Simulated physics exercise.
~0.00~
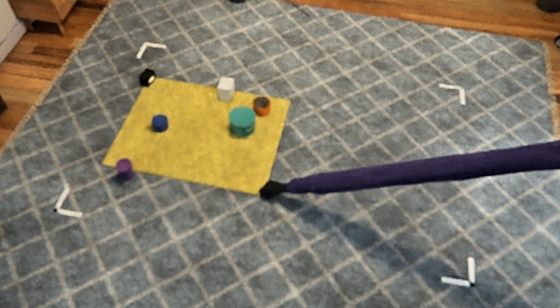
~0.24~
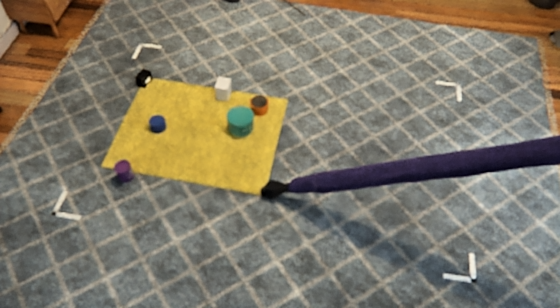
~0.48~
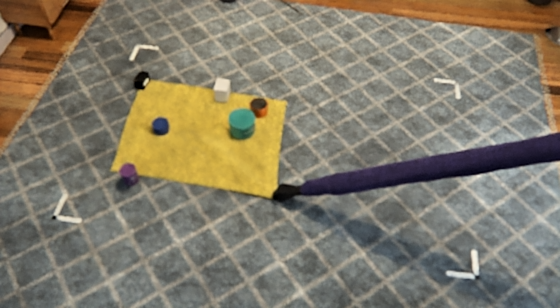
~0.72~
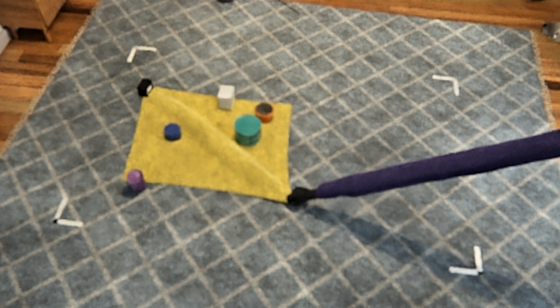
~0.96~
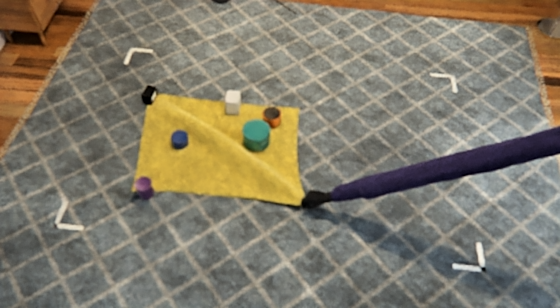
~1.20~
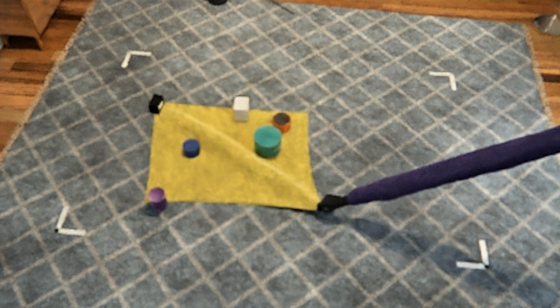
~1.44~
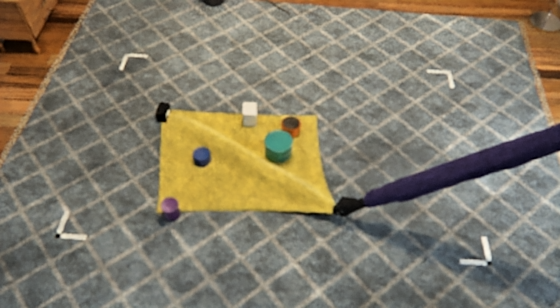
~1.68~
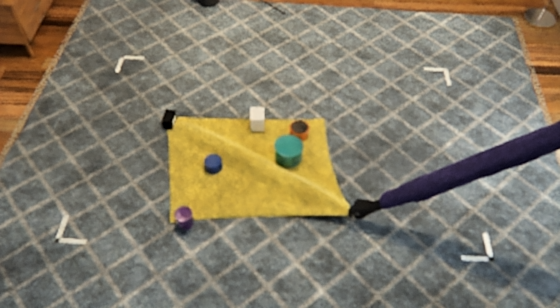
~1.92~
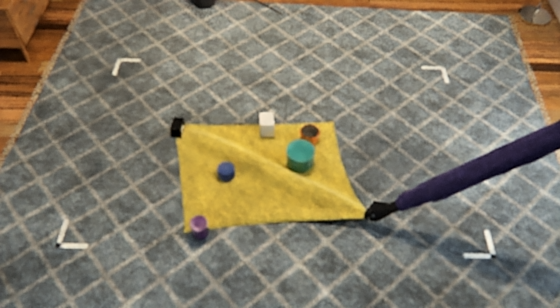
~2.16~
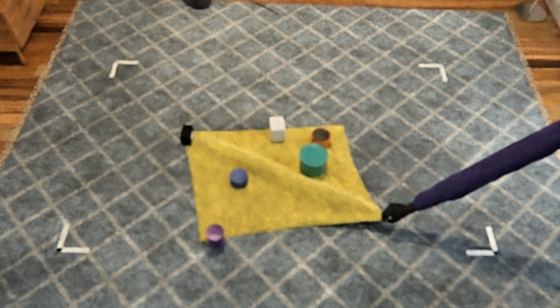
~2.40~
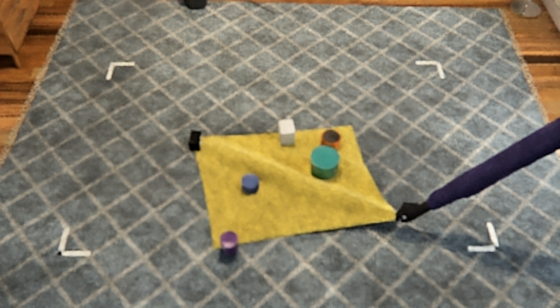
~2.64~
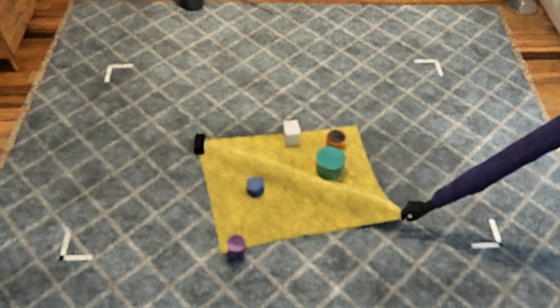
A bright yellow play mat lies on a blue-grey rug with a pale diamond pattern, seen from above in a room with wooden flooring at the edges. On it sit a teal bucket right of centre, a blue tub to the left, and a white crate and orange pot along the far edge, with a black box and purple bucket at the left corners. A long dark purple arm holds the near right corner, at first barely moving. Then it pulls the mat steadily rightward and slightly nearer, creasing it diagonally, and the objects ride along. Finally it slows, everything still upright near the rug's middle.
